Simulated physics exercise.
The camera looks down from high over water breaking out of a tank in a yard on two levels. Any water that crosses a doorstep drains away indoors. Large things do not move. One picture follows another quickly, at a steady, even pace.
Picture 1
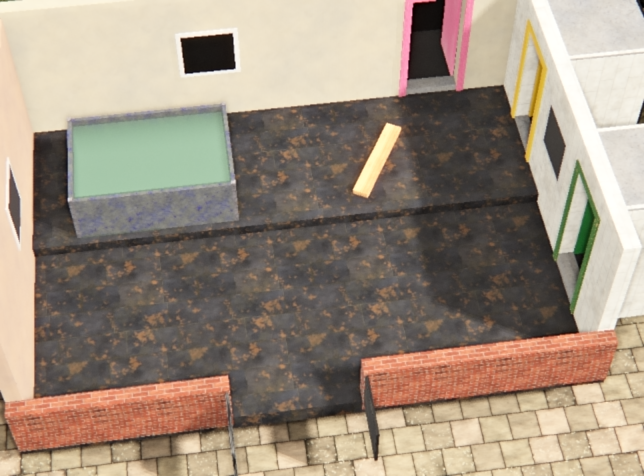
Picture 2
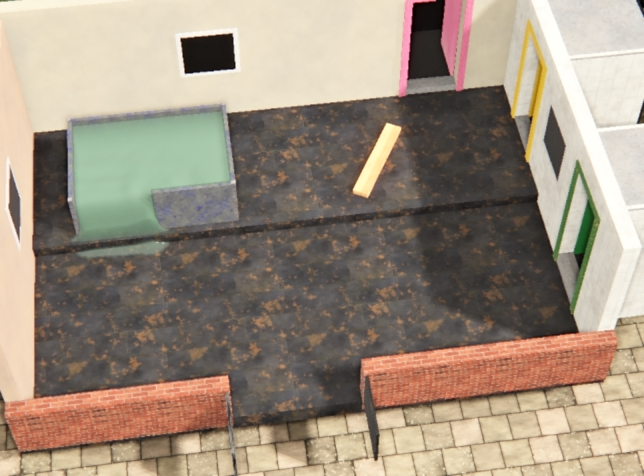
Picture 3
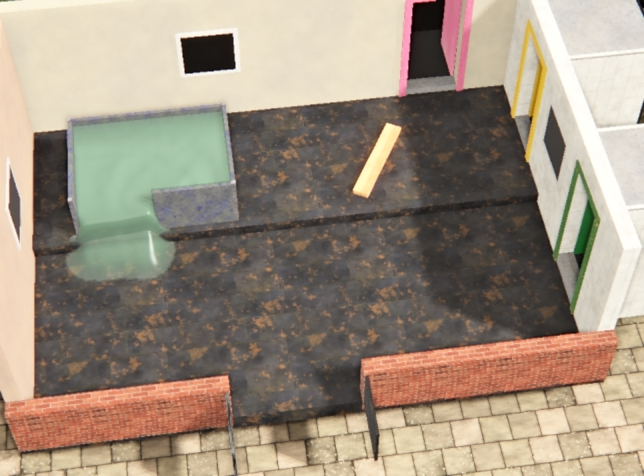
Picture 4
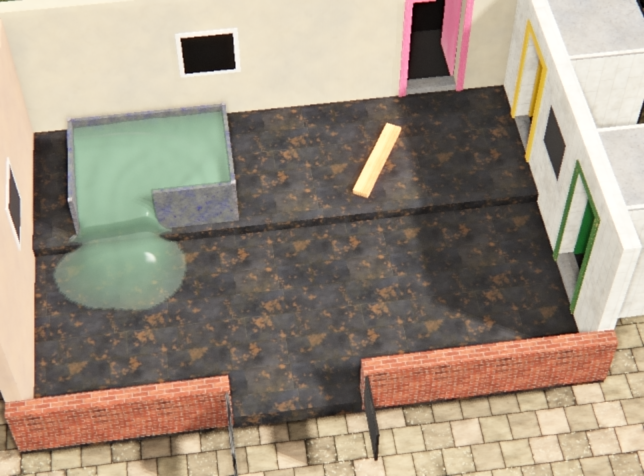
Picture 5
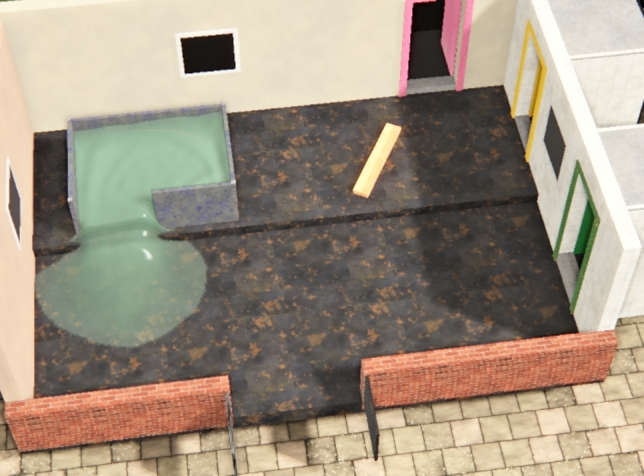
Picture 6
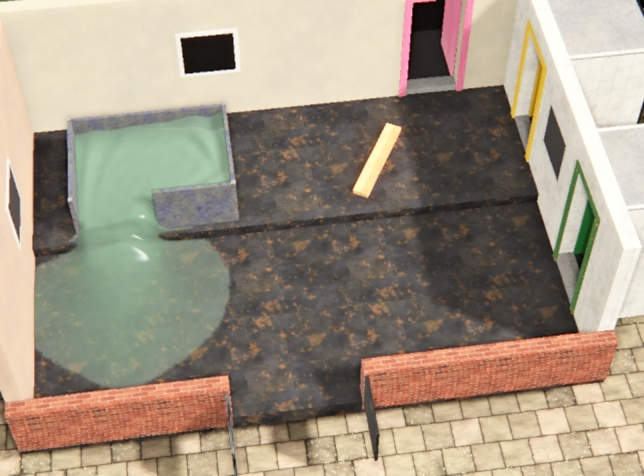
Greenish water breaks out through a gap in the front of a raised tank at the left of a dark, two-level yard, then pours onto the lower level and spreads in a widening rounded pool toward the brick wall.
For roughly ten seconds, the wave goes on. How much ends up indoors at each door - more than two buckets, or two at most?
Indoors: Pink door, two at most; yellow door, two at most; green door, two at most.
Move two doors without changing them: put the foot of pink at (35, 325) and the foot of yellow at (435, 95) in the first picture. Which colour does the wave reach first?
Earliest to get wet is the door marked pink.
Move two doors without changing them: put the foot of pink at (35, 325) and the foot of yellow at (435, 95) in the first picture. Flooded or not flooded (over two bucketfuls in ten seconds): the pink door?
Result: Pink door rises above.
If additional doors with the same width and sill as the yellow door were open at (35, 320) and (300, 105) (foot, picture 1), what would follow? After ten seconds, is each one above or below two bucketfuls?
Above, below.
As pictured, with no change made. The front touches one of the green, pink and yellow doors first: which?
The door marked green.
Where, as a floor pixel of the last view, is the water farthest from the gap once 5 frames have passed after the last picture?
Close to (283, 396).
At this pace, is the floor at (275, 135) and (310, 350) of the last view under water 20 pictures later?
Taking them as listed, I'd call them not wet and soaked.
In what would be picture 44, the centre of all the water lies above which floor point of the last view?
Centre: Close to (256, 293).
A moment on, water covers 25 % of the floor; the pink door not reached, the yellow door not reached, the green door not reached.
Next, water covers 25 % of the floor; the pink door not reached, the yellow door not reached, the green door not reached.
Then, water covers 40 % of the floor; the pink door not reached, the yellow door not reached, the green door not reached.
Later, water covers 60 % of the floor; the pink door not reached, the yellow door not reached, the green door wet at the sill, nothing in.
In the end, water covers 60 % of the floor; the pink door not reached, the yellow door not reached, the green door wet at the sill, nothing in.
